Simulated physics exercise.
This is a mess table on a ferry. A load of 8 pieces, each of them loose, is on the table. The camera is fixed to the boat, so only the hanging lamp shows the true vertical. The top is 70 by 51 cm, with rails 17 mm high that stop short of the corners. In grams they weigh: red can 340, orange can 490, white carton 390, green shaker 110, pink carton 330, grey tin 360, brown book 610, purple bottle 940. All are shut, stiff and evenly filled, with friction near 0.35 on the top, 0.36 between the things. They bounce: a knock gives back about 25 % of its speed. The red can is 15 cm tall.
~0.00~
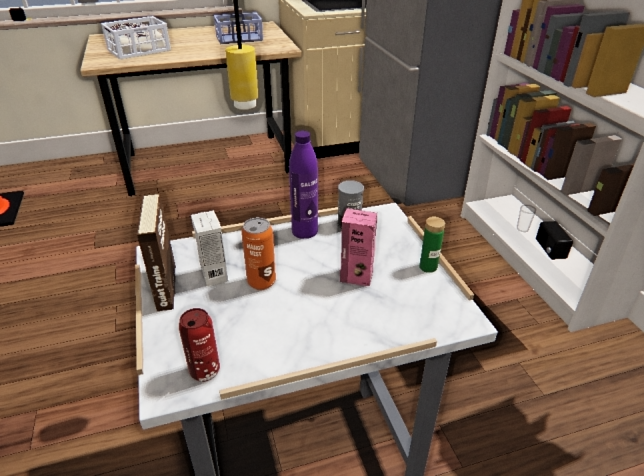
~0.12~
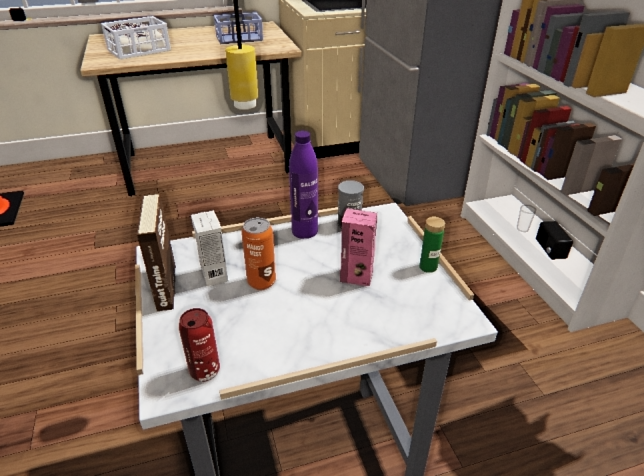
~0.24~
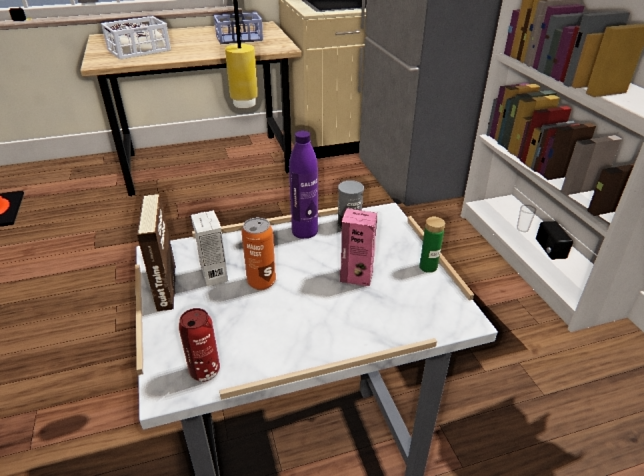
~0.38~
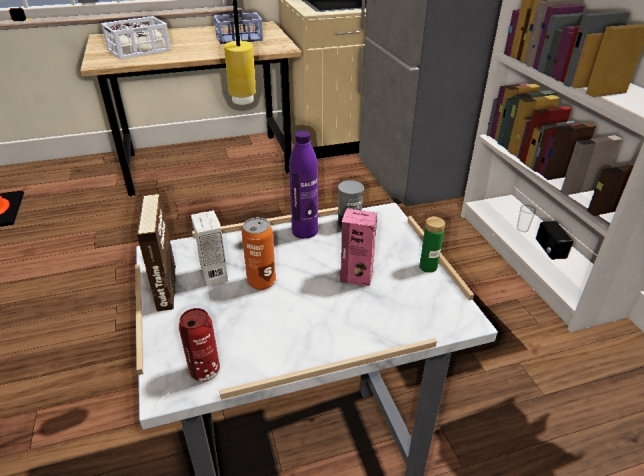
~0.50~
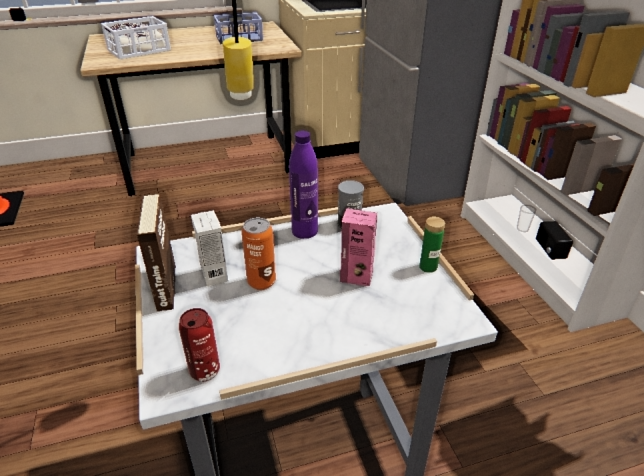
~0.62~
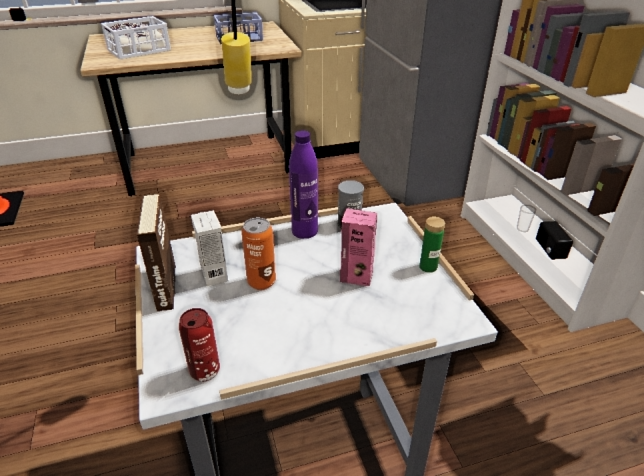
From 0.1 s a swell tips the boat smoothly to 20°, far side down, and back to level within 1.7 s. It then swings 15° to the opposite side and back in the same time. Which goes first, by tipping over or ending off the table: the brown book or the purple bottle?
The second of the two, the purple bottle.
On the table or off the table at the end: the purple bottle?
The purple bottle finishes off the table.
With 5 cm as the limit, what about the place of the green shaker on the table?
The green shaker gets shifted.
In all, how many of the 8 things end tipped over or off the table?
In all, 2.
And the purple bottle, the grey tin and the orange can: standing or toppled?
The purple bottle topples; the grey tin is still upright; the orange can stays upright.
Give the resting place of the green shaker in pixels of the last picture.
Around (408, 226).
After 1.12 s, floor tilted 18°, far side down; purple bottle now off the table; green shaker 24° off its base.
After 1.32 s, floor tilted 12°, far side down; green shaker on its side.
After 1.42 s, floor tilted 8°, far side down; green shaker on its side.
After 1.72 s, boat level; green shaker on its side.
In the end (4.4 s), off the table, purple bottle; toppled on the table, green shaker; the other 6 under 5 cm from the start. At the end, from the last picture's camera, brown book near (158, 250), purple bottle near (276, 302). Brown book was never lost; purple bottle went at 1.12 s.
